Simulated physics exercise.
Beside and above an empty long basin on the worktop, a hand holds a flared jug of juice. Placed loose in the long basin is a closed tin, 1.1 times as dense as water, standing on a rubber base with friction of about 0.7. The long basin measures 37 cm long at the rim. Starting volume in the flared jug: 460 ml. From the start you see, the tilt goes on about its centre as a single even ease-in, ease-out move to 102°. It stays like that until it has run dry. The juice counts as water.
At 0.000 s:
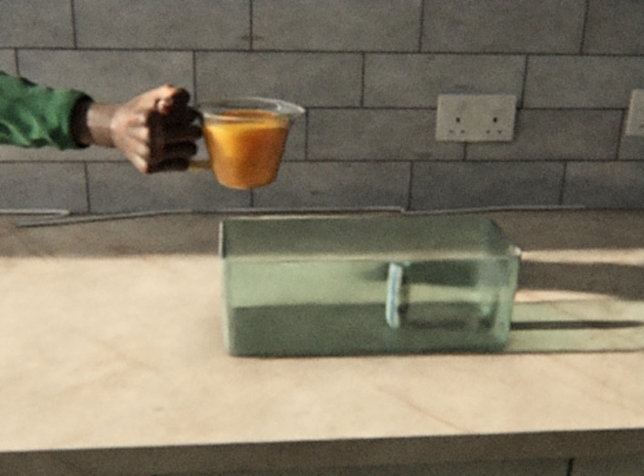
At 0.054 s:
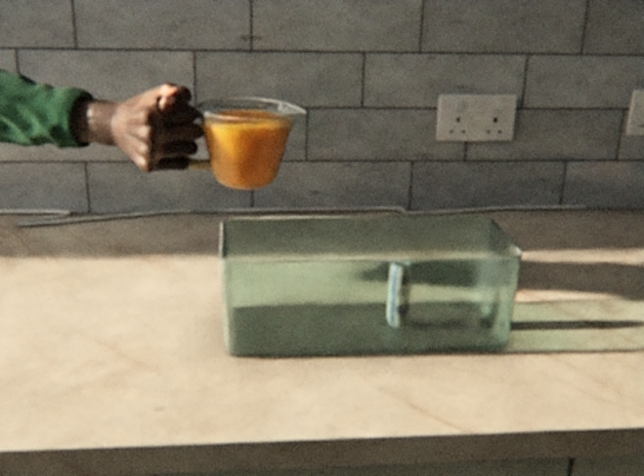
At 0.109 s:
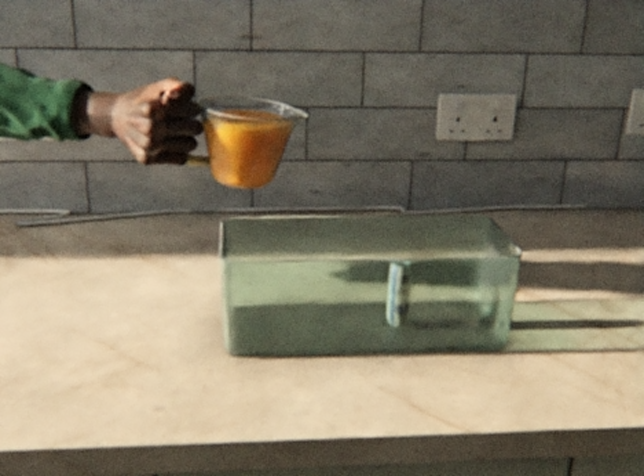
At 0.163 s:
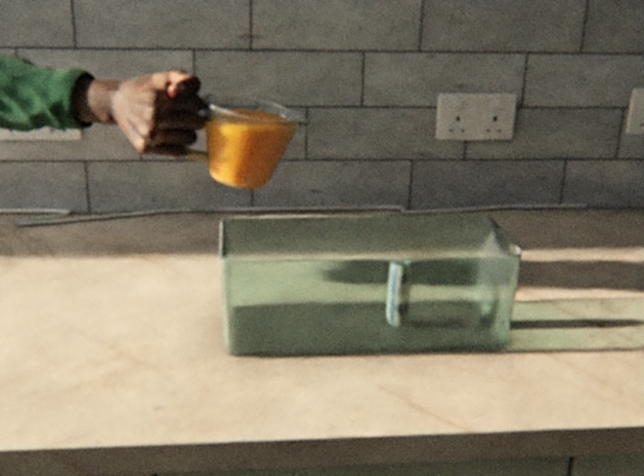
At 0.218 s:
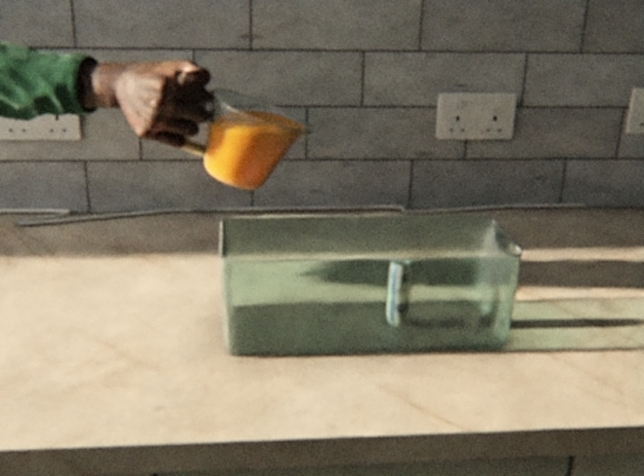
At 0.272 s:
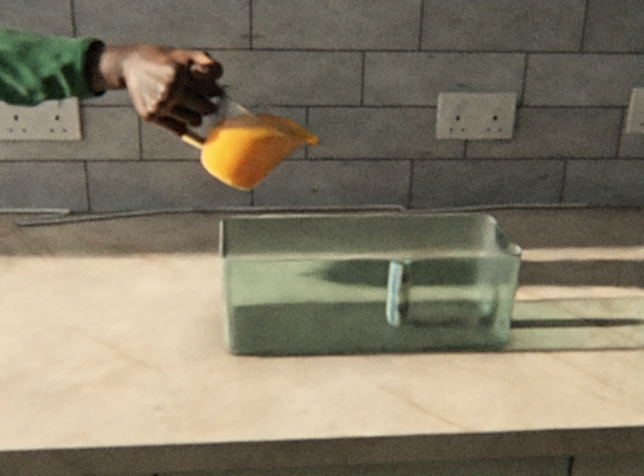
A hand in a green sleeve holds a clear jug of orange juice upright above a long, empty-looking glass basin on a worktop. The hand then tilts the jug to the right, slowly at first and then more steeply, until the juice reaches the lip, while the basin below stays still.
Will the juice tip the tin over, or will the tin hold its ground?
It holds its ground.
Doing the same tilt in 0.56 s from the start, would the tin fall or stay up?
Result: Tin upright.
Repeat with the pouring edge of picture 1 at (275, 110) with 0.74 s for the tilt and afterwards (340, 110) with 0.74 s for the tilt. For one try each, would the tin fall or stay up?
First it stays on its base; then it tips over.
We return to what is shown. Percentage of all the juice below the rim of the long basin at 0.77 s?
I reckon close to 92 per cent.
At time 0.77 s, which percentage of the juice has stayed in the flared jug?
3 %.
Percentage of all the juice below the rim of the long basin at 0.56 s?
Some 36 per cent.
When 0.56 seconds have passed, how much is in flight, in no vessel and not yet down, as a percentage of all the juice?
My guess is roughly 26 %.
Then, 0.56 s in, the tilt is 88° and 37 per cent is still to pour; the tin stands where it began.
Then, 0.77 s in, the tilt is 102° and 3 per cent is still to pour; the tin stands where it began.
Then, 1.00 s in, the tilt is 102° and 0 per cent is still to pour; the tin stands where it began.
Then, 1.24 s in, the tilt is 102° and 0 per cent is still to pour; the tin stands where it began.
Finally, the tin stands where it began.
